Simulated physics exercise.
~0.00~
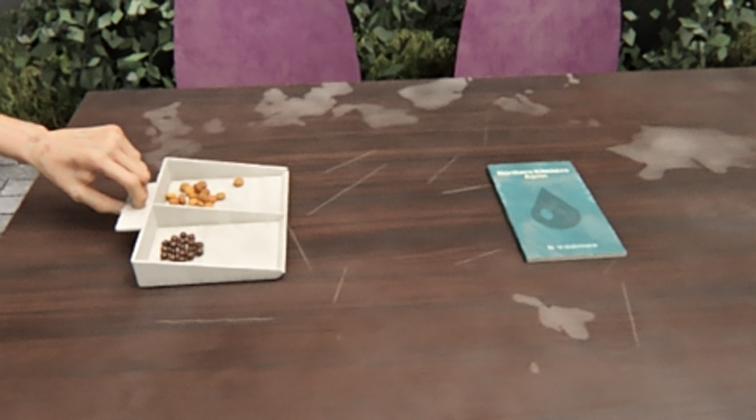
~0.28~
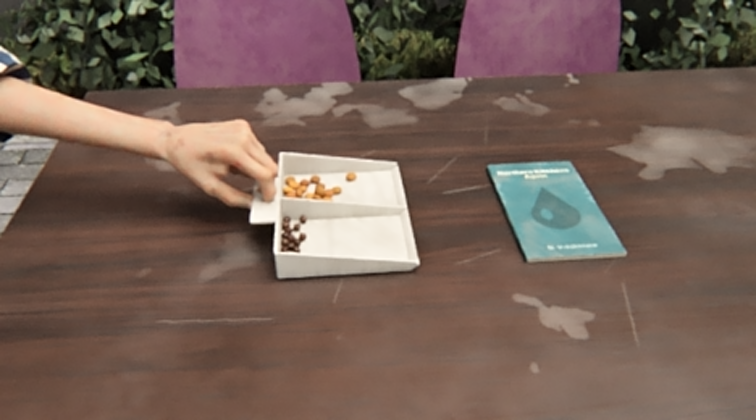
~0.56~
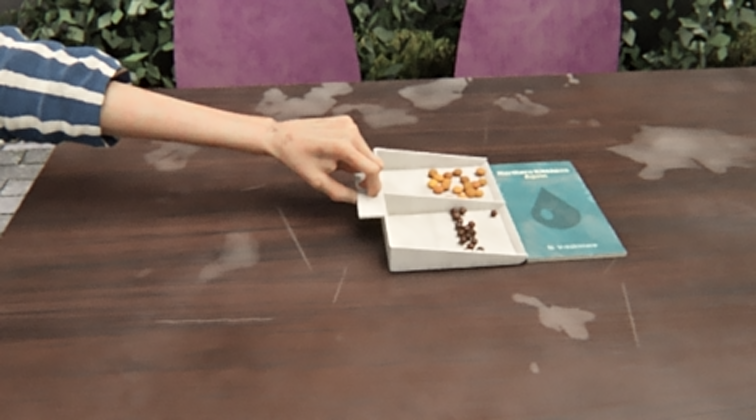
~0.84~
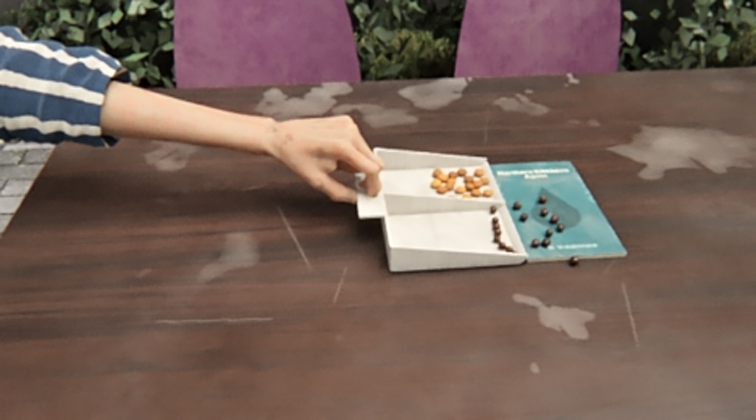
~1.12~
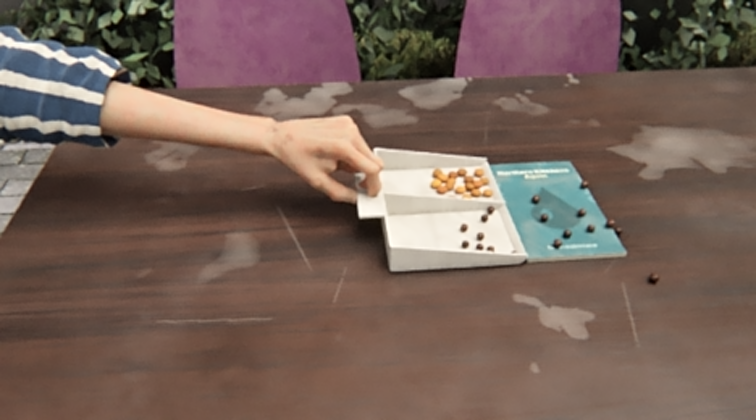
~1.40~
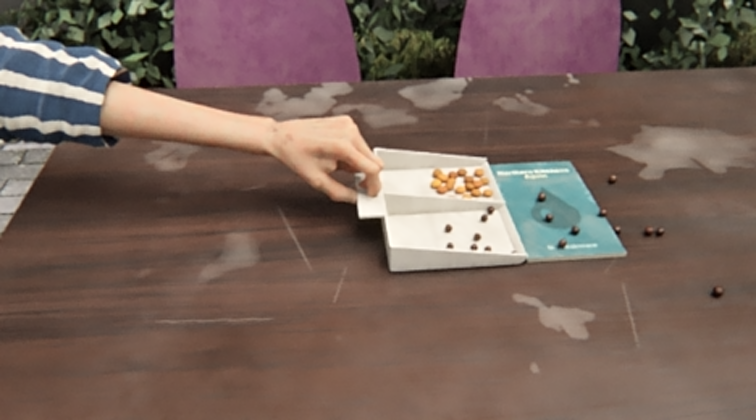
In this clip, a hand slides a white two-part tray right along a dark table until it stops at a thin teal book. Some dark beads from the near section spill over the book and onto the table, while the orange-brown pieces stay in the far section.
